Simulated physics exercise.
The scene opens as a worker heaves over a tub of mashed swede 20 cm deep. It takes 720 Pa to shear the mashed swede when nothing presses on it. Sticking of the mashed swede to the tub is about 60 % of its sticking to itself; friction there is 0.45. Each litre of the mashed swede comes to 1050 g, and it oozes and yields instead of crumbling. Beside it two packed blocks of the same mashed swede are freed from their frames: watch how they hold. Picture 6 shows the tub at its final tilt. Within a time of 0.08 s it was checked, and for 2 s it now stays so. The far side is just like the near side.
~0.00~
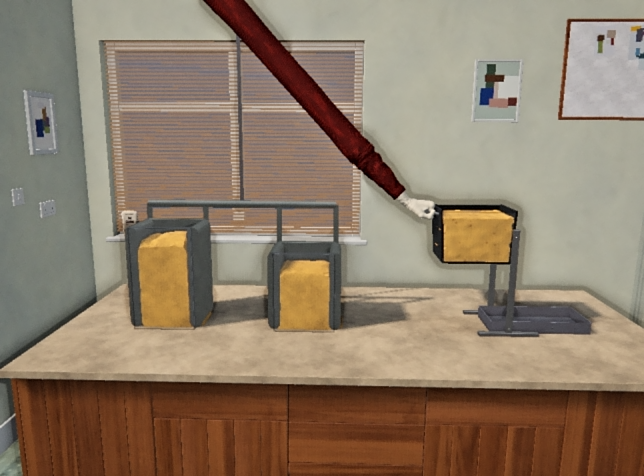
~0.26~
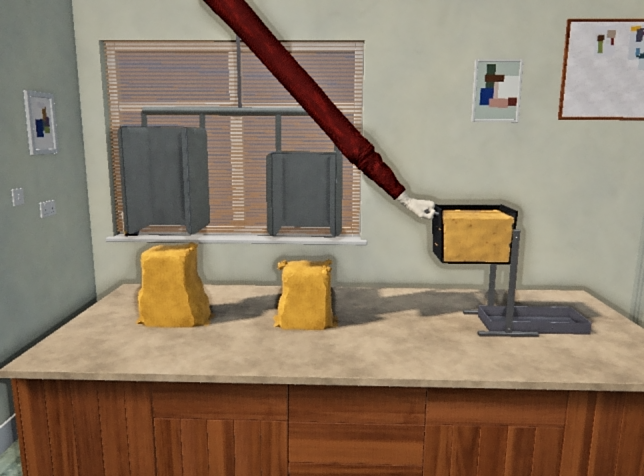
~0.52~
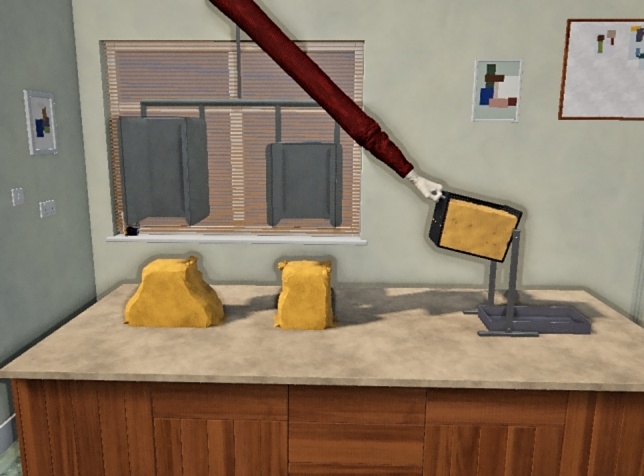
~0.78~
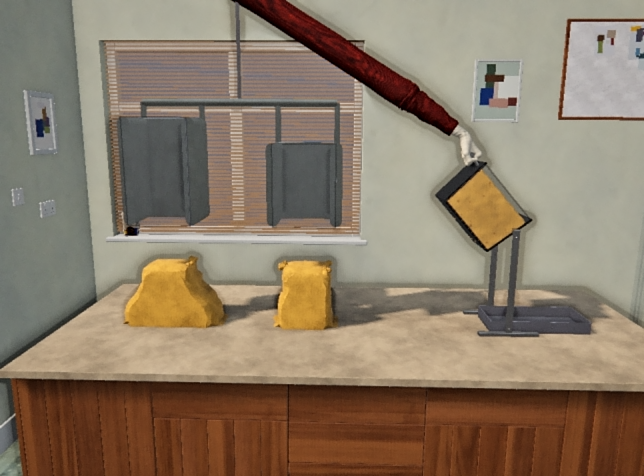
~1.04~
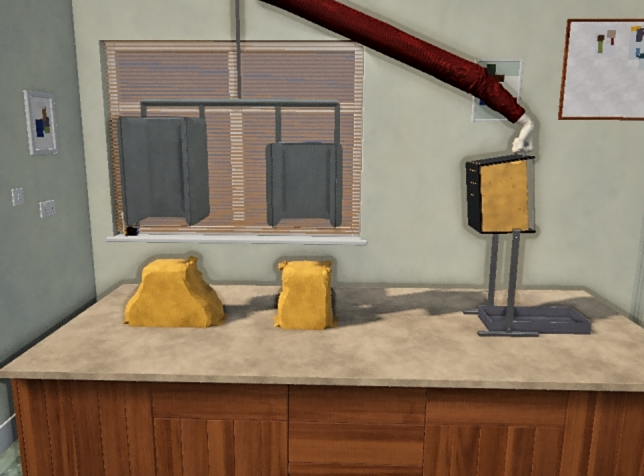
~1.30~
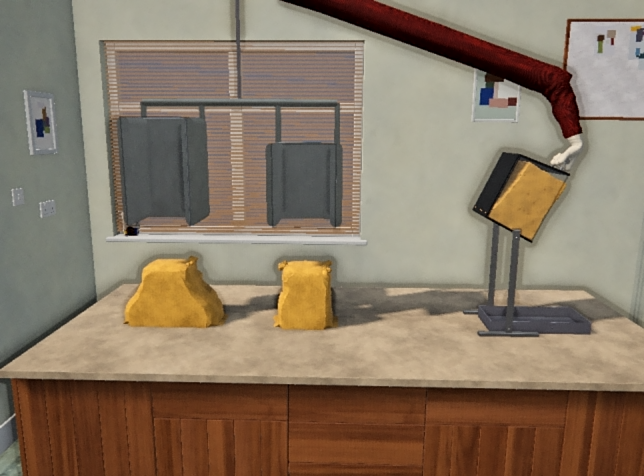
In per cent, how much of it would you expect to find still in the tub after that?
I would expect close to 0 per cent.
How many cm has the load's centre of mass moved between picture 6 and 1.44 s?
The shift is near 11 cm.
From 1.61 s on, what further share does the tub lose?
Roughly 0 per cent of the load.
After 1.44 s, the tub is at 114 degrees and holds 49 %.
After 1.61 s, the tub is at 114 degrees and holds 0 %.
After 1.78 s, the tub is at 114 degrees and holds 0 %.
After 1.95 s, the tub is at 114 degrees and holds 0 %.
After 3.30 s, at the end, the tub is at 114 degrees and holds 0 %.
